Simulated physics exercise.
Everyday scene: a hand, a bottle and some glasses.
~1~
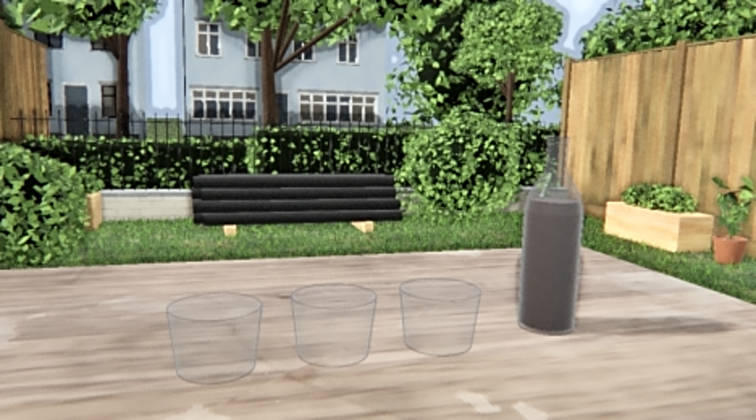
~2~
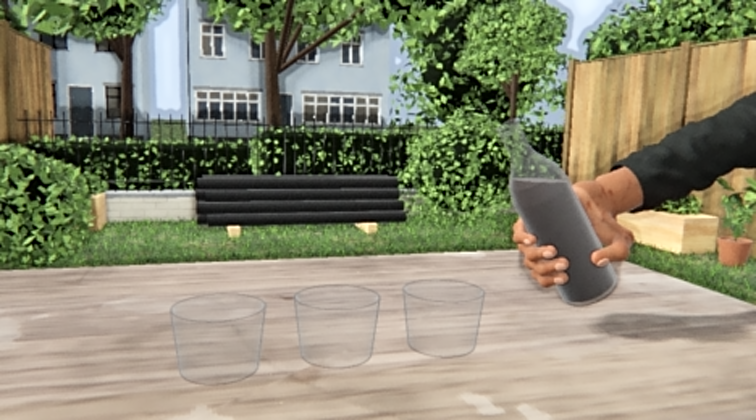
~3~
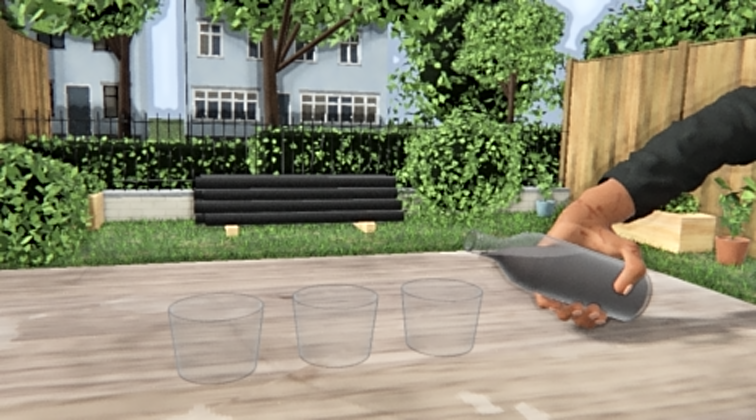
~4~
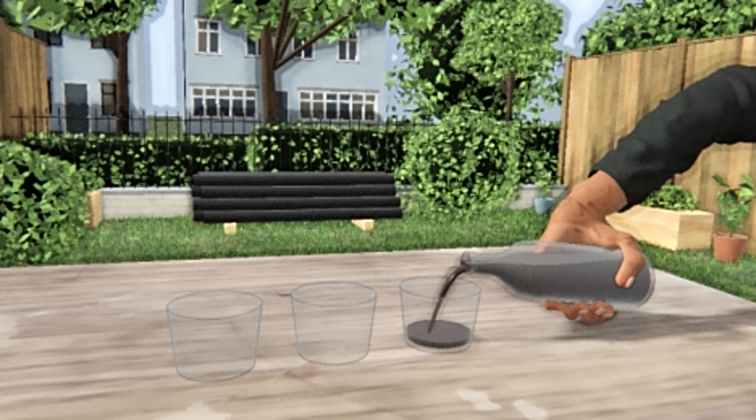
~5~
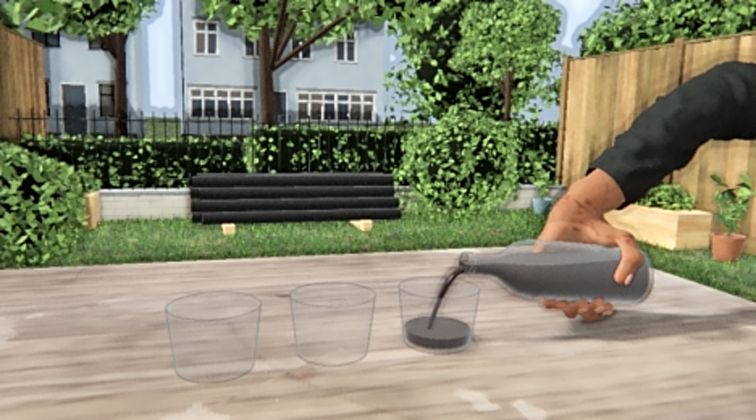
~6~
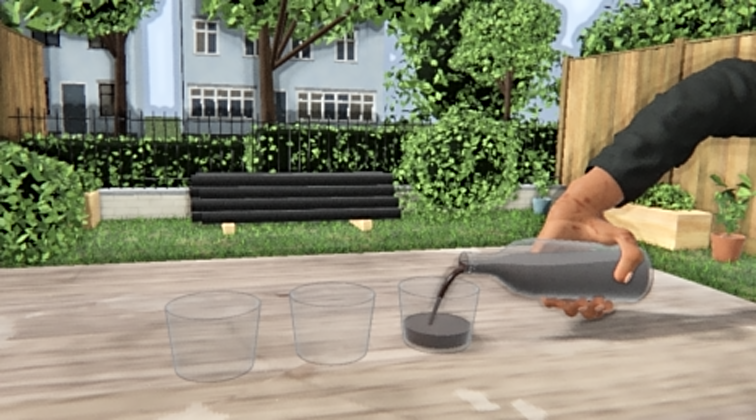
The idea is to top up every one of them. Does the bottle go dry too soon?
Yes, it empties too soon.
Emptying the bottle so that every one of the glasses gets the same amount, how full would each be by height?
Level per vessel: Roughly 60 in a hundred.
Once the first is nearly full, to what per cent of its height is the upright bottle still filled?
About 30 %.
A moment on, the first is about half full.
Further on, the first is done and the bottle has about half of its load.
When it is over, the bottle is empty with one filled and the next at nearly all of a serving.
